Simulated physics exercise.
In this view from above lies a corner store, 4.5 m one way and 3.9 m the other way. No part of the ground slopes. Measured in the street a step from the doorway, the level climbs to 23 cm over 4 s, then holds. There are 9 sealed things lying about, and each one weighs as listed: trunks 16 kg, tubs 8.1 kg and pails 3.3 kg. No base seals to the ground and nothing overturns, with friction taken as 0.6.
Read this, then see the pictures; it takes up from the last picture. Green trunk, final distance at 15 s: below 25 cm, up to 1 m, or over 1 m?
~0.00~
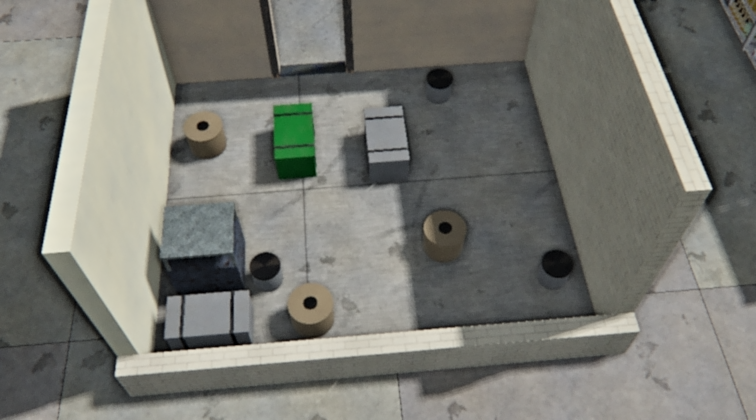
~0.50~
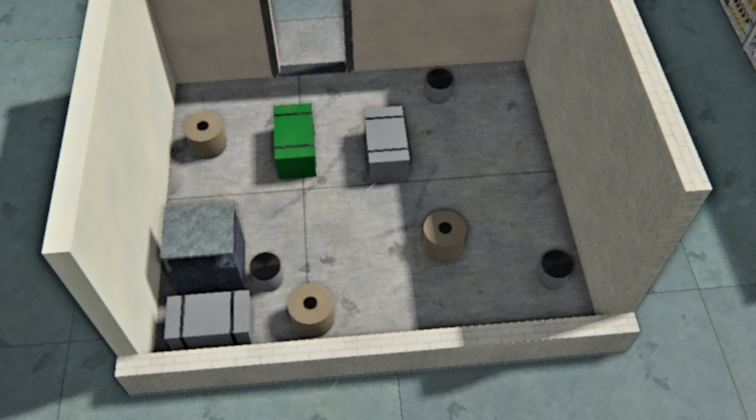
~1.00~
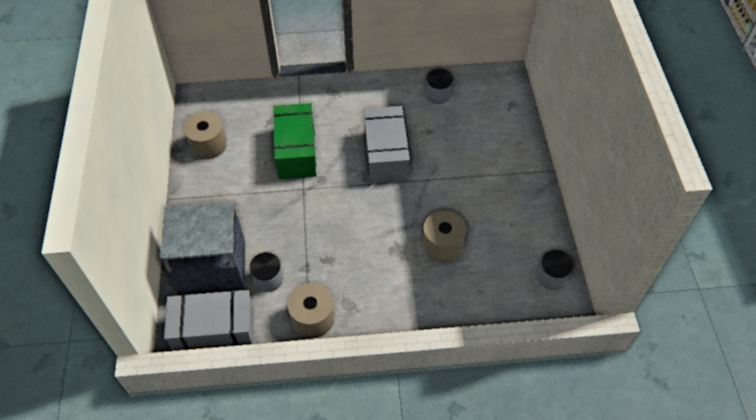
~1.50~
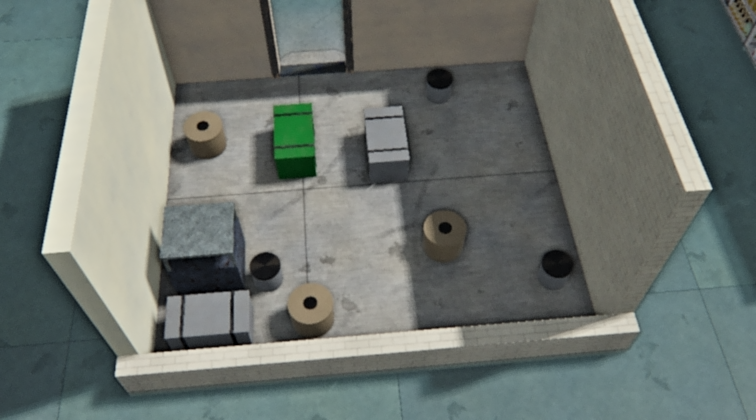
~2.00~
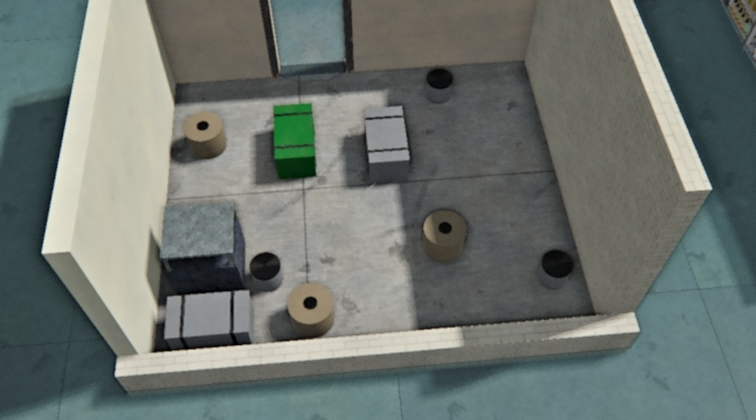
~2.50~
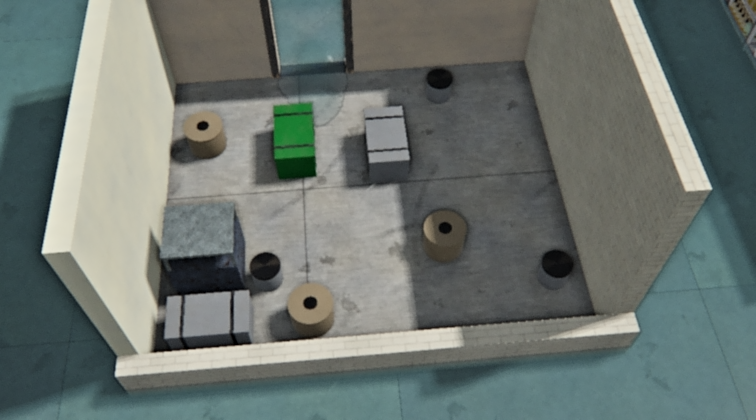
Over 1 m.
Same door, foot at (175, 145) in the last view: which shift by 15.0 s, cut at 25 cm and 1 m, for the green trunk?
Result for the green trunk - displaced a long way.
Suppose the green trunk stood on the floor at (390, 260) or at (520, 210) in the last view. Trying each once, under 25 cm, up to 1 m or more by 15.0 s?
First try it drifts well away, second try it drifts well away.
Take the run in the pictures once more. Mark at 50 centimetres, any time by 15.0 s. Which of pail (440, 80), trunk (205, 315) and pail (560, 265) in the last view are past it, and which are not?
Well, in sequence it's greater, lower, greater.
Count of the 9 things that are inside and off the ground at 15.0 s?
Count: 8.
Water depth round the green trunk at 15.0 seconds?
I'd put it at about 10 cm.
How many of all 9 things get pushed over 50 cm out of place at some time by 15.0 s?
7.
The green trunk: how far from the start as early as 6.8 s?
140 cm, give or take.
After 3.5 s the green trunk is near (293, 132), 0.0 m from its start, aground; 0 afloat.
After 6.8 s the green trunk is near (292, 231), 1.4 m from its start, aground; 0 afloat.
After 11.0 s the green trunk is near (543, 272), 3.2 m from its start, afloat; 8 afloat.
After 15.0 s the green trunk is near (463, 60), 2.3 m from its start, afloat; 8 afloat.
